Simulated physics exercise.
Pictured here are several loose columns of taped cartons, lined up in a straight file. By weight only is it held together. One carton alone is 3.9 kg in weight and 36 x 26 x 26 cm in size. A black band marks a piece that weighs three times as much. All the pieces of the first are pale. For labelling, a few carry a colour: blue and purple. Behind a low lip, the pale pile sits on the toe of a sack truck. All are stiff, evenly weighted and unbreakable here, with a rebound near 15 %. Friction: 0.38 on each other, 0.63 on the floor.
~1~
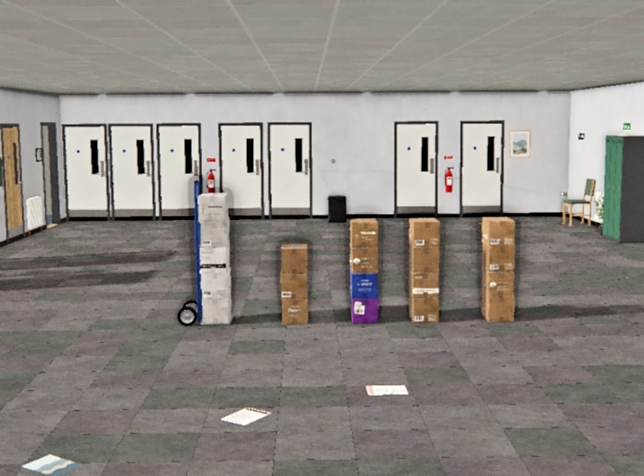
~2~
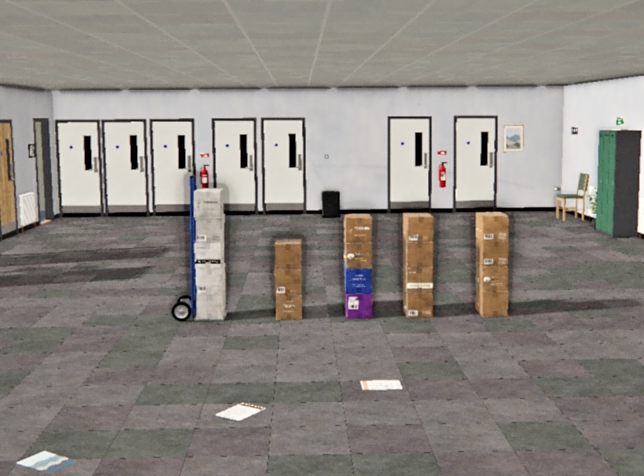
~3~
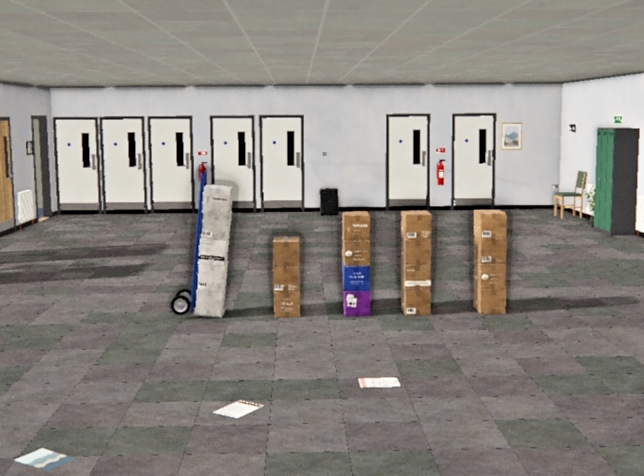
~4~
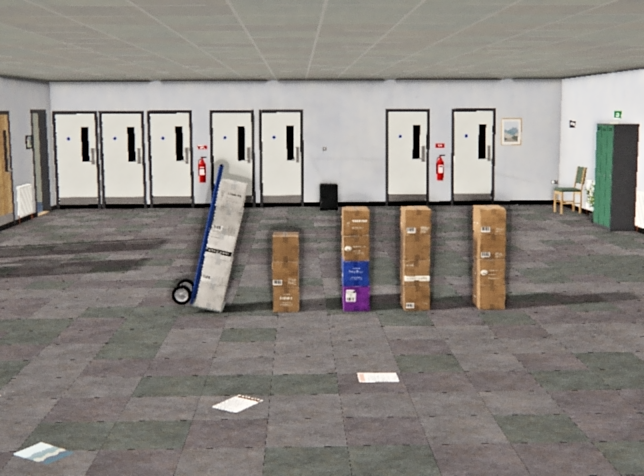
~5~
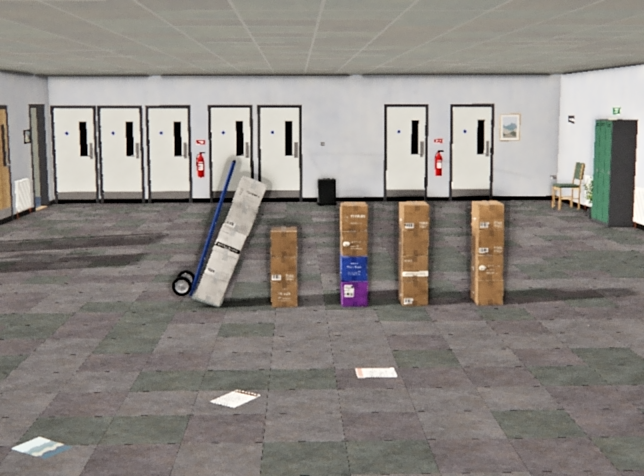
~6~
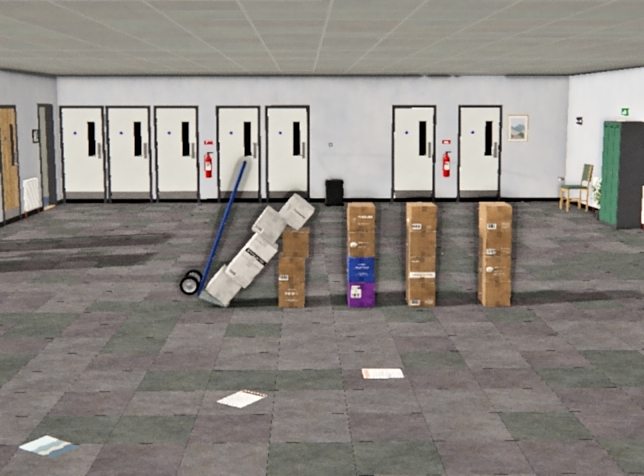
Sack truck tilting forward to the right with a stack of pale cartons, which lean and separate over a shorter brown column.
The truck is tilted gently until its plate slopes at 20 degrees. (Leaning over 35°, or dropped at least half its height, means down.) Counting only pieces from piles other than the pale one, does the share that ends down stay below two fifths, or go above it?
It goes above two fifths.
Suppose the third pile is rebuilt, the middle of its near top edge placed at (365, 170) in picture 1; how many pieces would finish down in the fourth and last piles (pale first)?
Result: Fourth pile 4, last pile 4.
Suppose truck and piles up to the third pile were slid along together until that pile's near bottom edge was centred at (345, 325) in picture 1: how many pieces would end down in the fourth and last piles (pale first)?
In that case fourth pile 4 and last pile 4.
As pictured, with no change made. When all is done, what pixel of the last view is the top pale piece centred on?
Resting point in the last picture: Around (388, 267).
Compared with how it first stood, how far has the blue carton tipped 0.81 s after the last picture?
Around 15° from its start.
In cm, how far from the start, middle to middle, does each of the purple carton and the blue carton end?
Moved: Purple 10, blue 50.
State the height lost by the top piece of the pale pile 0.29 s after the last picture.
About 30 cm.
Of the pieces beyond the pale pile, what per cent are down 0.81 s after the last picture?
By then, 20 per cent.
Then, 0.29 s on from the sixth picture, 5 of the pale pile down; none of the 15 other cartons down, 3 disturbed.
Then, 0.81 s on from the sixth picture, 5 of the pale pile down; 3 of the 15 other cartons down; purple carton tipped 17°; blue carton tipped 17°.
Then, 1.67 s on from the sixth picture, 5 of the pale pile down; 9 of the 15 other cartons down; blue carton tipped 59°, 13 cm lower; purple carton tipped 21°.
Then, 2.23 s on from the sixth picture, 5 of the pale pile down; 13 of the 15 other cartons down; blue carton on its side; purple carton tipped 7°.
Finally, 5 of the pale pile down; 13 of the 15 other cartons down; blue carton on its side; purple carton displaced 8 cm. That is 87 per cent. Seen by the last camera, middles, blue carton near (403, 291), purple carton near (368, 291).
